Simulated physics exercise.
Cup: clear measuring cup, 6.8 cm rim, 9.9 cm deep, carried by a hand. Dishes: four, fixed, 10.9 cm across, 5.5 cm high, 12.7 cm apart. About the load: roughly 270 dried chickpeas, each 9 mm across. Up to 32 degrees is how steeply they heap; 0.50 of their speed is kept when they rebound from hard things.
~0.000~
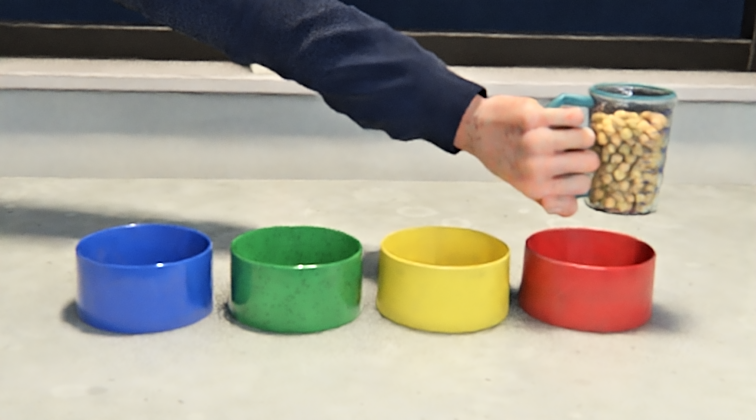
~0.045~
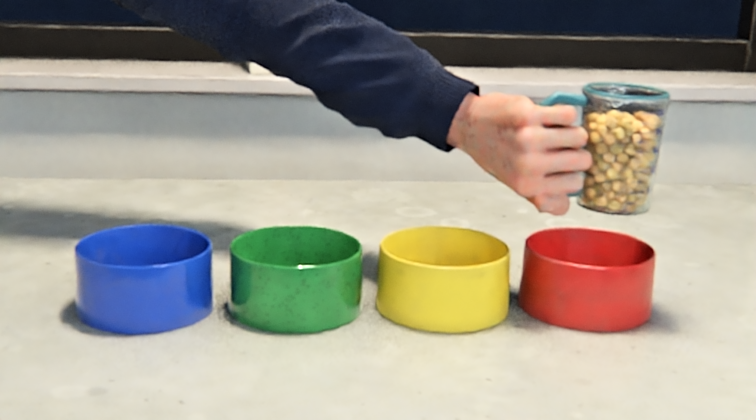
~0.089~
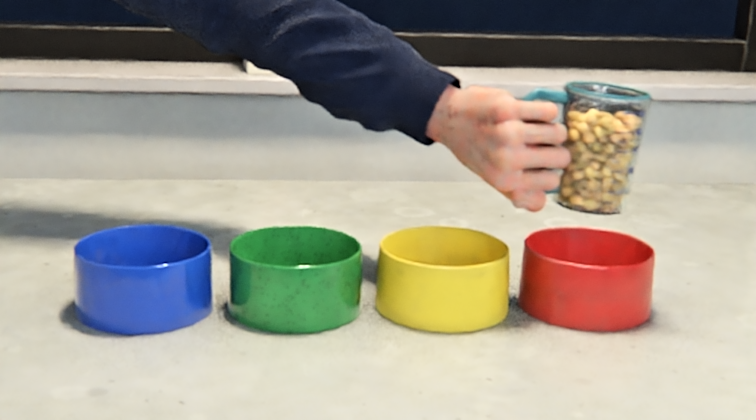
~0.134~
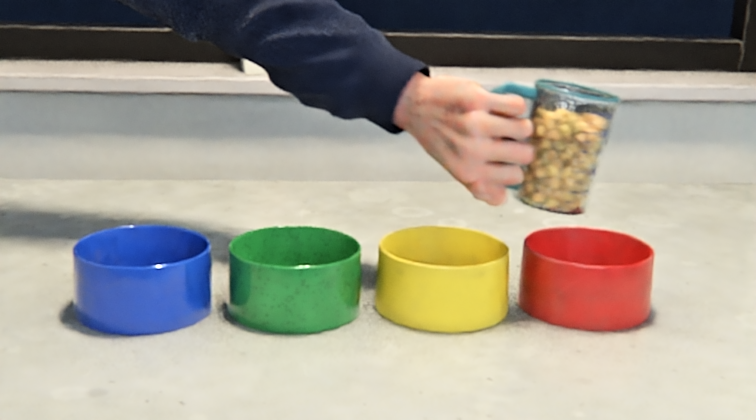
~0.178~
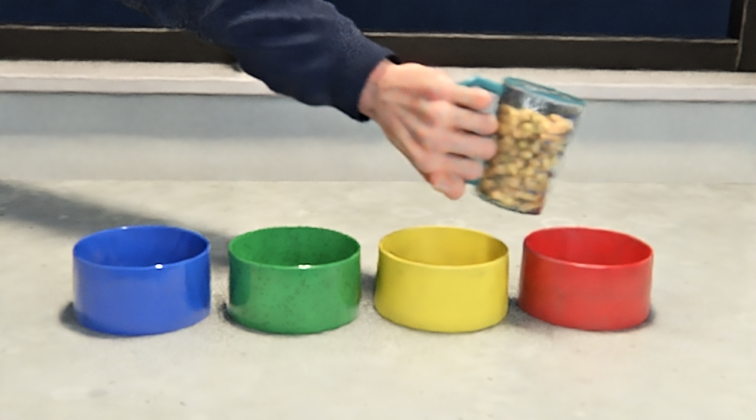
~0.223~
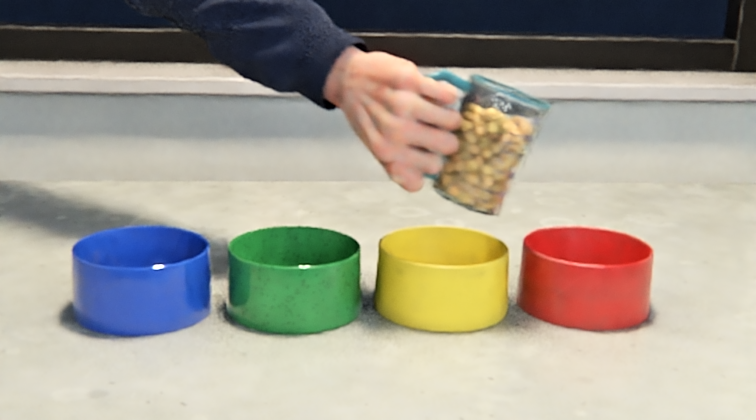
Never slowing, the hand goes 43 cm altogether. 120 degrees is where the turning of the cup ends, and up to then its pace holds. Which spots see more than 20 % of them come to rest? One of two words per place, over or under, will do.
Red - under, blue - over, green - under, yellow - under, counter - under.
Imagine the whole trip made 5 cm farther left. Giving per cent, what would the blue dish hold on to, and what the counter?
Shares would be blue 100 and counter 0.
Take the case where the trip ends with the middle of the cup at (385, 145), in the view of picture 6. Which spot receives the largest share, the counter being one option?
Most of it ends up at yellow.
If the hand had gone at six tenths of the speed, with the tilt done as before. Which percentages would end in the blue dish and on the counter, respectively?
Shares: Blue 90, counter 10.
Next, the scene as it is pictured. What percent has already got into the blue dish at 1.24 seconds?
Estimate to date: Some 70 %.
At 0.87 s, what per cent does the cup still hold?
100 %.
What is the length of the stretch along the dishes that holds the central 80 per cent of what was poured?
It spans roughly 6 centimetres along the row.
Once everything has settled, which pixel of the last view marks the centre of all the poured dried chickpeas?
Centre at rest, approx.: (162, 287) px.
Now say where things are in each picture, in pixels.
In the first picture, cup at (627, 149), tilt 0 degrees, lip at (672, 92), moved 0.0 cm; middle of the pieces at (629, 153); red dish at (590, 247); yellow dish at (445, 246); green dish at (297, 246); blue dish at (145, 245).
In the second picture, cup at (619, 149), tilt 1 degrees, lip at (665, 92), moved 0.6 cm; middle of the pieces at (621, 153).
In the third picture, cup at (598, 148), tilt 4 degrees, lip at (647, 94), moved 2.4 cm; middle of the pieces at (600, 153).
In the fourth picture, cup at (563, 147), tilt 9 degrees, lip at (616, 97), moved 5.4 cm; middle of the pieces at (564, 152).
In the fifth picture, cup at (525, 147), tilt 15 degrees, lip at (582, 101), moved 8.6 cm; middle of the pieces at (526, 152).
In the sixth picture, cup at (487, 146), tilt 20 degrees, lip at (547, 106), moved 11.9 cm; middle of the pieces at (487, 151); red dish at (588, 246); yellow dish at (444, 246); green dish at (295, 246); blue dish at (141, 247). Its pace works out near 125 degrees a second; the hand travels 73 cm a second.
Then, at 0.61 s, tilt 68 degrees; cup holds 100 %.
After 0.87 s, tilt 100 degrees; cup holds 100 %.
After 1.24 s, tilt 120 degrees; cup holds 30 %, blue 70 %.
At rest (2.1 s), red 0 %, blue 95 %, green 0 %, yellow 0 %, counter 5 %.
